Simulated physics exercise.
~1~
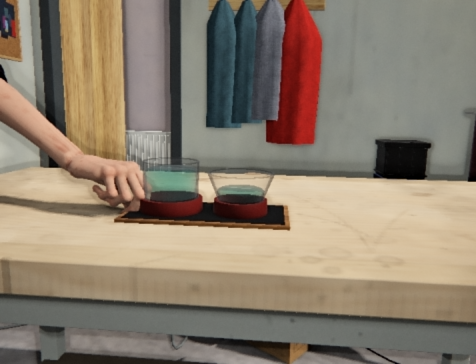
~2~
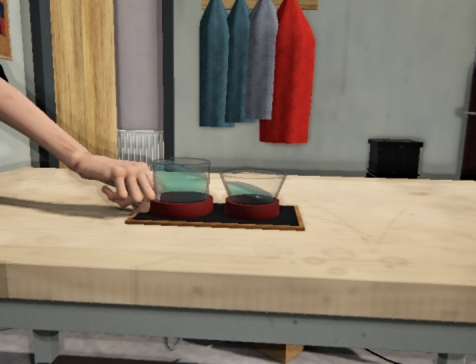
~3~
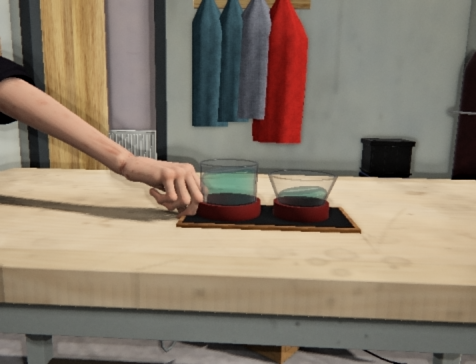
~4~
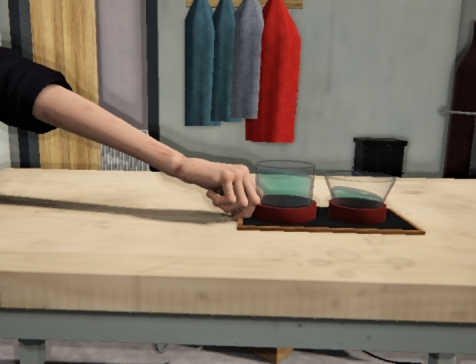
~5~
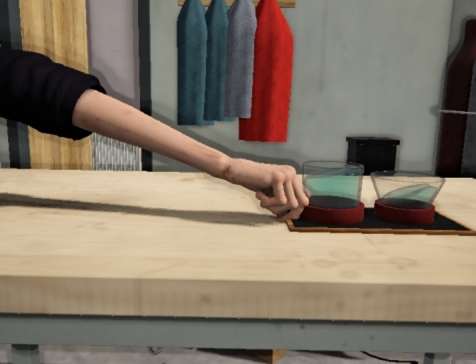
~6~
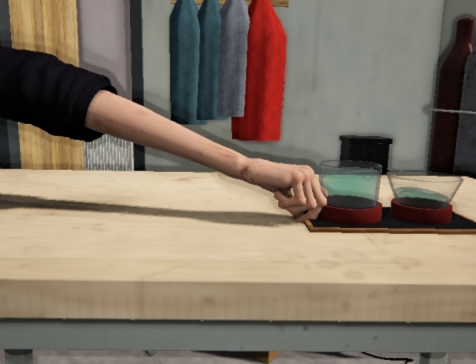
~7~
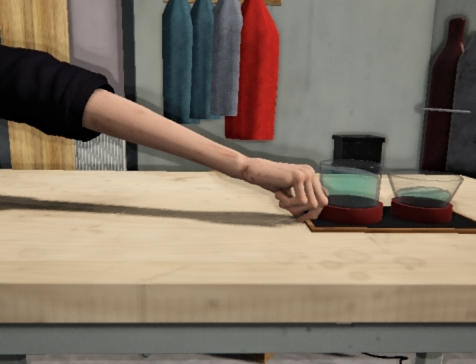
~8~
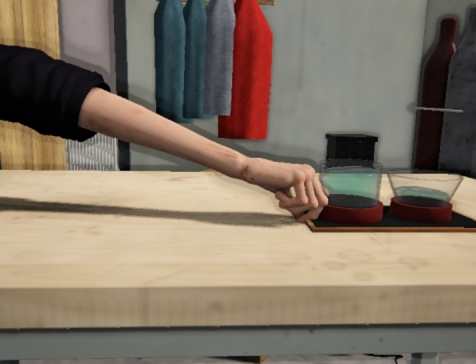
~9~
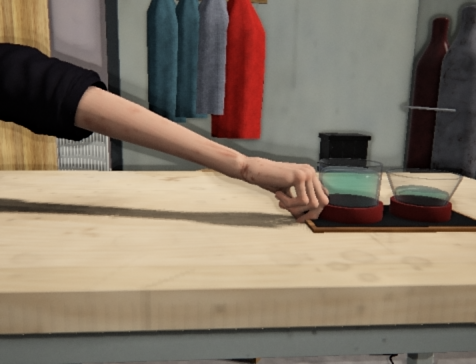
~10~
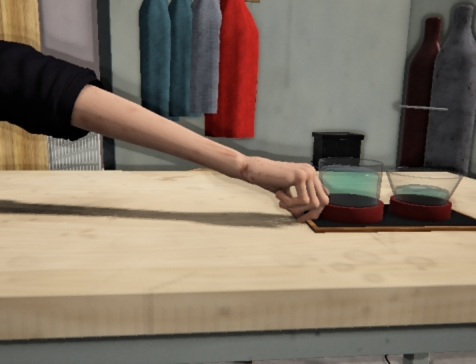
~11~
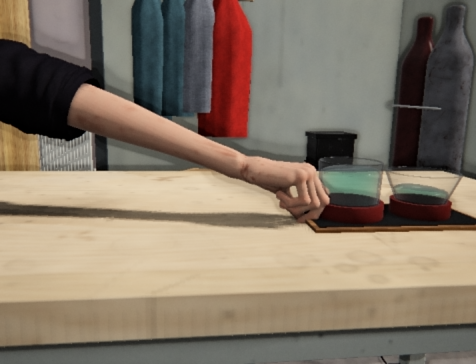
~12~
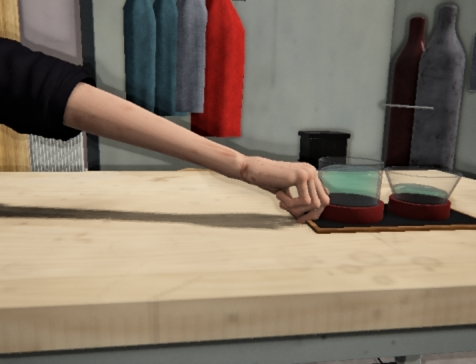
A dark tray carrying two open glass cups of water in red holders slid smoothly right across a wooden table, pushed by a hand, the water tilting on the way, then stopped with both cups upright and the hand still beside them.
